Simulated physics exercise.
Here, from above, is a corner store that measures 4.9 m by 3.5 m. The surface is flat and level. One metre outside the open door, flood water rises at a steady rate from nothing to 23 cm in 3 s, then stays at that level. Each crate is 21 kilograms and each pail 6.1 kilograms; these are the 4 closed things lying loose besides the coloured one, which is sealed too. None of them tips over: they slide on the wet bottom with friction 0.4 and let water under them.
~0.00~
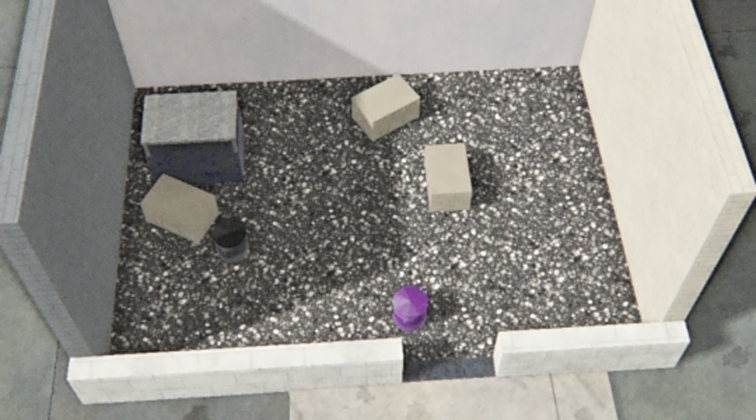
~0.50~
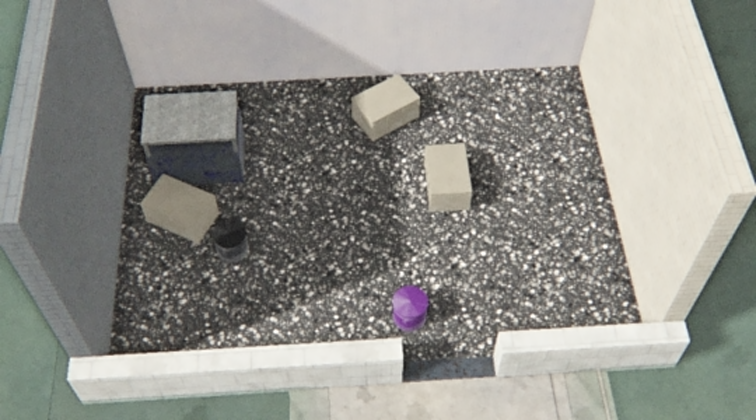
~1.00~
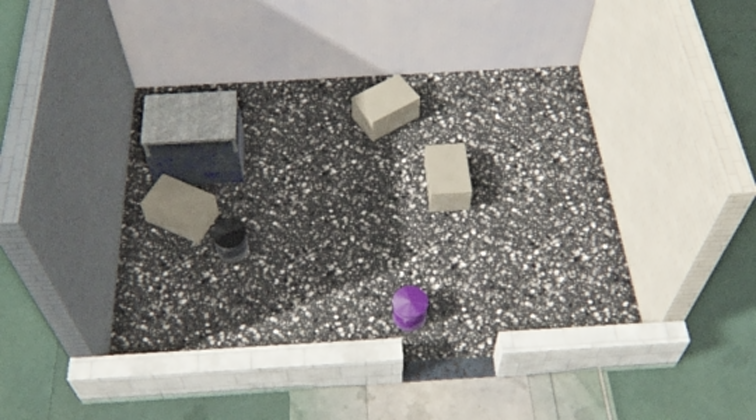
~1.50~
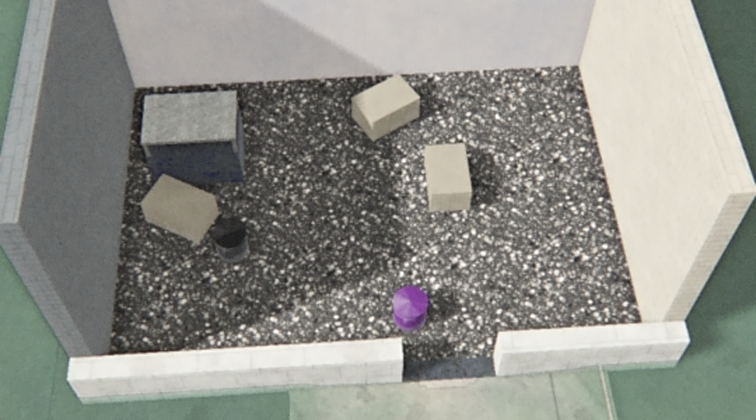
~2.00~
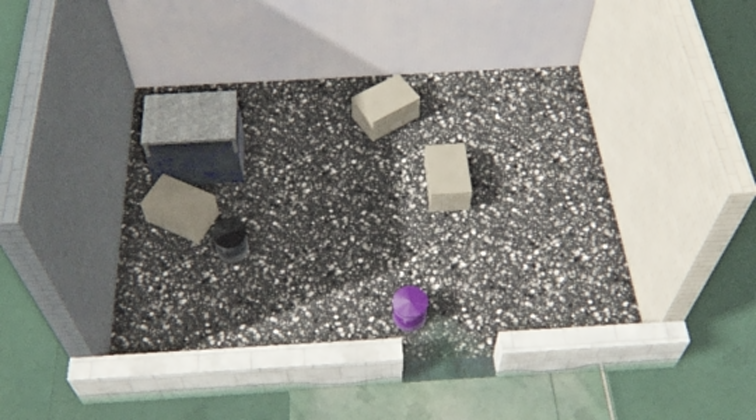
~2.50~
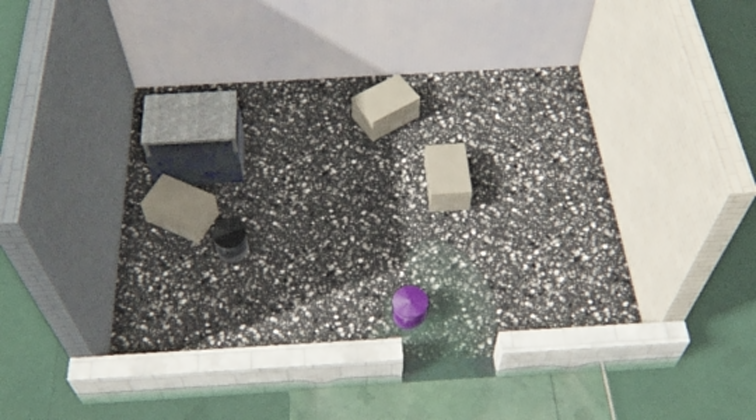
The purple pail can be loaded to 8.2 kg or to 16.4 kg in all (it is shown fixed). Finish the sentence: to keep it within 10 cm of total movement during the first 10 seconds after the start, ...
To keep it within 10 cm in that time, no load offered works.
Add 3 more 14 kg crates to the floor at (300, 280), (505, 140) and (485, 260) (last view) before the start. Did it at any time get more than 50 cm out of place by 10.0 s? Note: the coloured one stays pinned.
First: Inside the limit; second: Beyond the limit; third: Beyond the limit.
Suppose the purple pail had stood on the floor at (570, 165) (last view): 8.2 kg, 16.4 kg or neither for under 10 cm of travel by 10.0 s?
Well, must use the heavier.
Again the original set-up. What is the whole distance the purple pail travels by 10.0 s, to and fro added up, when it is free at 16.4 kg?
Total distance: Near 40 cm.
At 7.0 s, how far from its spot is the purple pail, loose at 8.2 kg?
Around 120 centimetres out of place.
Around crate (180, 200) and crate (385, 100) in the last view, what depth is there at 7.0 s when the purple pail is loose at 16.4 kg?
First about 2 cm, second about 5 cm.
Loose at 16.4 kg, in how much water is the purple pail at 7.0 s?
6 cm, roughly.
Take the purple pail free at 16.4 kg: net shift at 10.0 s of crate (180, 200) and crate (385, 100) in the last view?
First 5 cm, then 40 cm.
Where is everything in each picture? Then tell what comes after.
The purple pail at (410, 301) rests on the ground; 0.0 m2 under water; 0 of 5 have shifted, in the first frame.
The purple pail at (410, 301) rests on the ground; water covers 0.0 m2; 0 of 5 have shifted, in the second frame.
The purple pail at (410, 301), on the bottom; water covers 0.0 m2; 0 of 5 have shifted, in the third frame.
The purple pail at (410, 301), on the bottom; 0.0 m2 under water; 0 of 5 have shifted, in the fourth frame.
The purple pail at (410, 301), on the bottom; water covers 0.2 m2; 0 of 5 have shifted, in the fifth frame.
The purple pail at (410, 301) rests on the ground; 0.8 m2 under water; 0 of 5 have shifted, in the sixth frame.
After 3.5 s the purple pail would be 51 cm from its start with 8.2 kg and 15 cm from its start with 16.4 kg; 7 cm of water round it then.
After 4.5 s the purple pail would be 108 cm from its start with 8.2 kg and 40 cm from its start with 16.4 kg; 6 cm of water round it then.
After 7.0 s the purple pail would be 118 cm from its start with 8.2 kg and 40 cm from its start with 16.4 kg; 6 cm of water round it then.
After 10.0 s the purple pail would be 118 cm from its start with 8.2 kg and 40 cm from its start with 16.4 kg; 7 cm of water round it then.
